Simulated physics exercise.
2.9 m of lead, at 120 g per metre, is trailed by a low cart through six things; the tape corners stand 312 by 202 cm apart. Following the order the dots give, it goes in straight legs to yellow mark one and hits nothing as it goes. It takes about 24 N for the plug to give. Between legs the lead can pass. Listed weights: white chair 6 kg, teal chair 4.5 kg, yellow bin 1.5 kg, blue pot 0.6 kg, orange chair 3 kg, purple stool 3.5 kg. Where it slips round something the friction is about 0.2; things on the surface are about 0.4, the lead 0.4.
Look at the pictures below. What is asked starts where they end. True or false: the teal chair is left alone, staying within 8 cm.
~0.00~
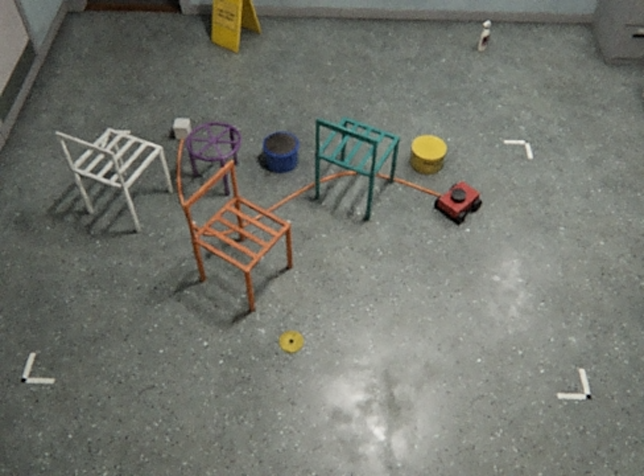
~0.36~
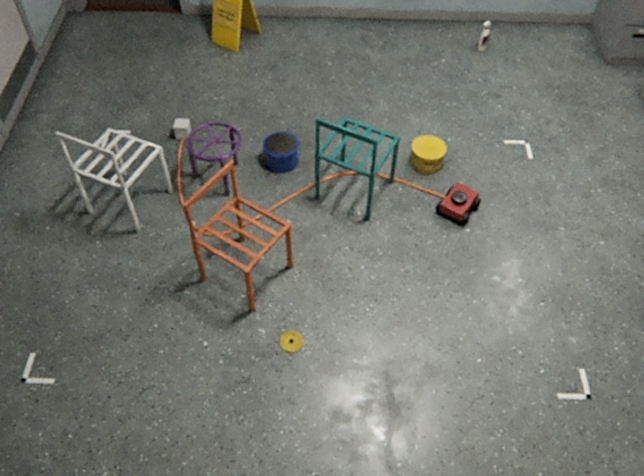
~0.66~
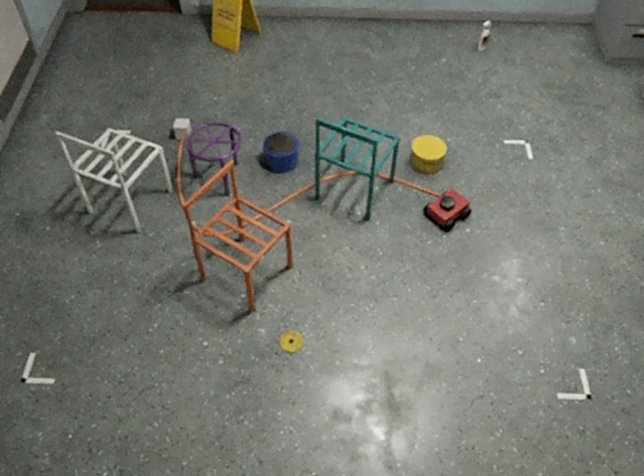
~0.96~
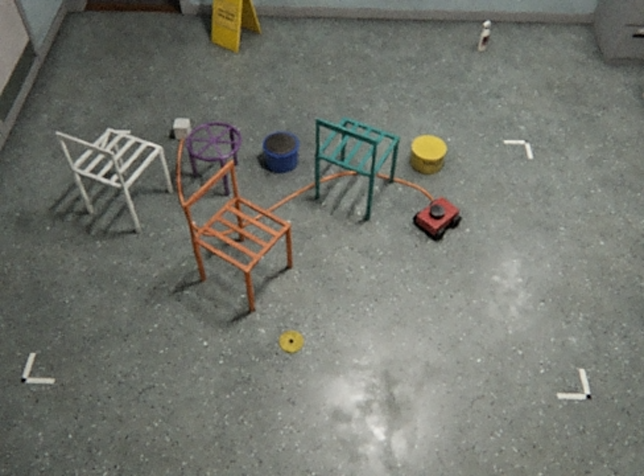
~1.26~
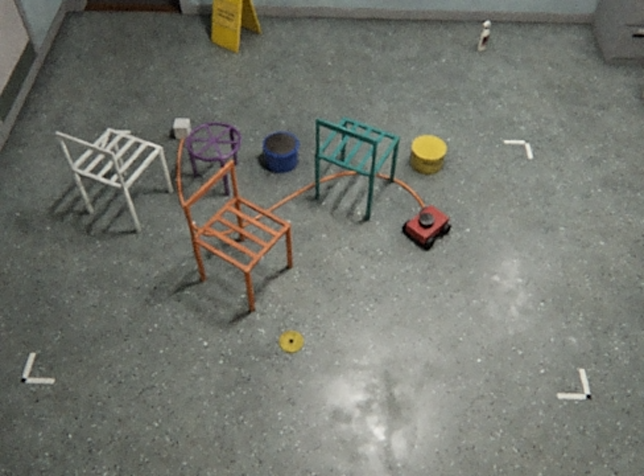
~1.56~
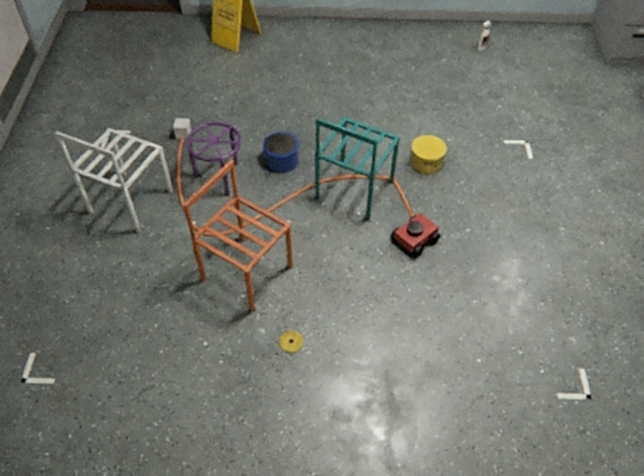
False.
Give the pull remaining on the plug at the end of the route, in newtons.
5 N.
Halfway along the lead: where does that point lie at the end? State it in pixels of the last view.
The halfway point lies around pixel (332, 198).
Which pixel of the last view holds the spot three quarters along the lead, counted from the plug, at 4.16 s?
Pixel estimate: Near (370, 228).
After 2.4 s, cart at (389, 260), lead slack at the fixed end; nothing else has moved.
After 3.3 s, cart at (356, 288), lead slack at the fixed end; nothing else has moved.
After 4.2 s, cart at (322, 312), 9 N at the fixed end; teal chair 7 cm off its start at (349, 151).
After 5.0 s, cart at (293, 338), 5 N at the fixed end; teal chair 18 cm off its start.
After 5.4 s, cart at (293, 338), 5 N at the fixed end; teal chair 18 cm off its start at (336, 157).
